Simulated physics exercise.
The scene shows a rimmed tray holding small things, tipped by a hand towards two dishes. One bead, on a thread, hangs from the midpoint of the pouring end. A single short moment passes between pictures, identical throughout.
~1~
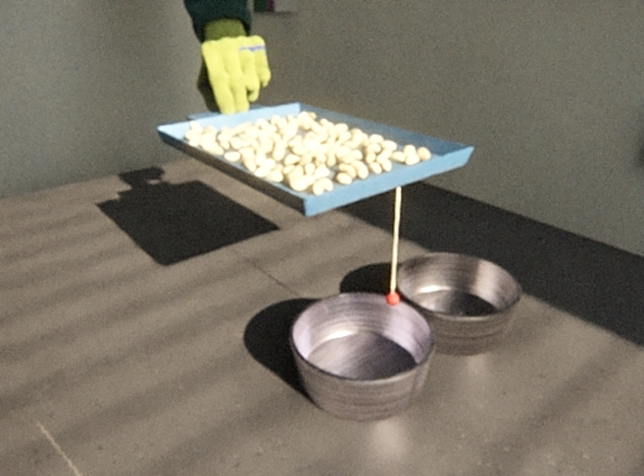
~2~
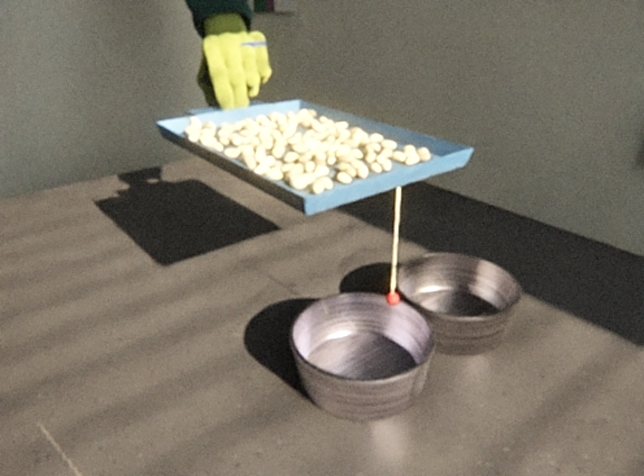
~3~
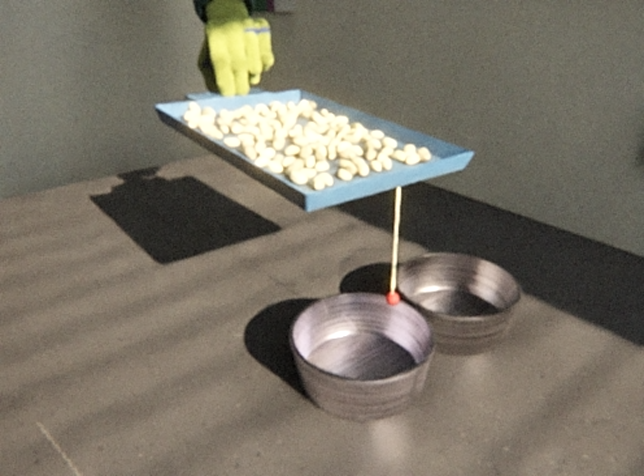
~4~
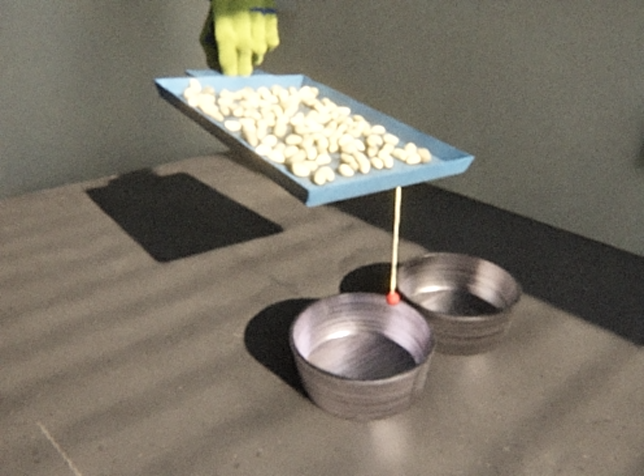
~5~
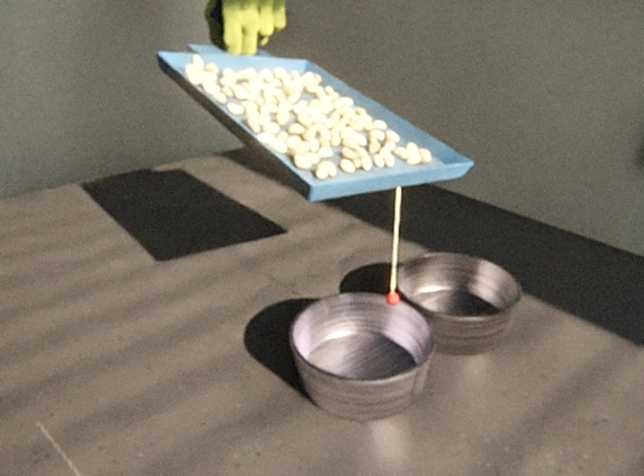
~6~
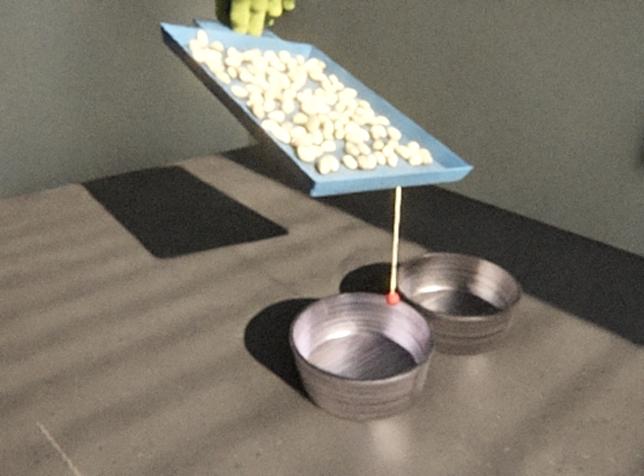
The video shows a yellow-gloved hand holding a blue tray of white beans above two metal dishes, a red bead hanging from its near end; the hand raises the far end, tilting the tray increasingly steeply towards the dishes.
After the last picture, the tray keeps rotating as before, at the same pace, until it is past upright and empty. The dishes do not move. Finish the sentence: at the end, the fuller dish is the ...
At the end, the fuller dish is the right-hand one.
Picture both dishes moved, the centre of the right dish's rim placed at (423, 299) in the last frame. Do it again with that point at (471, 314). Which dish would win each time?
Try 1: The right-side dish; try 2: The right-side dish.
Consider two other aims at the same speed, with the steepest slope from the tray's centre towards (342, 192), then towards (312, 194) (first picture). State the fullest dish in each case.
The leftmost dish; the leftmost dish.
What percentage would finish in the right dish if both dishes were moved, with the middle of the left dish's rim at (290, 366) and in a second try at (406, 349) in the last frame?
Roughly 30 % and 70 %.
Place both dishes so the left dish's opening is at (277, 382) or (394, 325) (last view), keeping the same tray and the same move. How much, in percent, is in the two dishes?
The first gives 30 %, the second 80 %.
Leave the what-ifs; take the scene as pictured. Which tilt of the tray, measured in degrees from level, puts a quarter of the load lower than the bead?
It's turned some 95 degrees by then.
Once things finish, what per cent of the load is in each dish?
Left dish: 0 %, right dish: 80 %.
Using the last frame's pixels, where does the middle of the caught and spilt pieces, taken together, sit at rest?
Last view, centre at rest - approx. (464, 325).
Shortly afterwards, tray tipped steeply; all but a few on the tray; only a few in the air.
Next, tray tipped past a quarter turn; near two thirds on the tray; only a few in the left dish; near a quarter in the right dish; a little outside both; a little in the air.
Some moments later, tray tipped past a quarter turn; only a few in the left dish; the bulk in the right dish; near a quarter outside both.
In the end, tray tipped past a quarter turn; only a few in the left dish; the bulk in the right dish; near a quarter outside both.
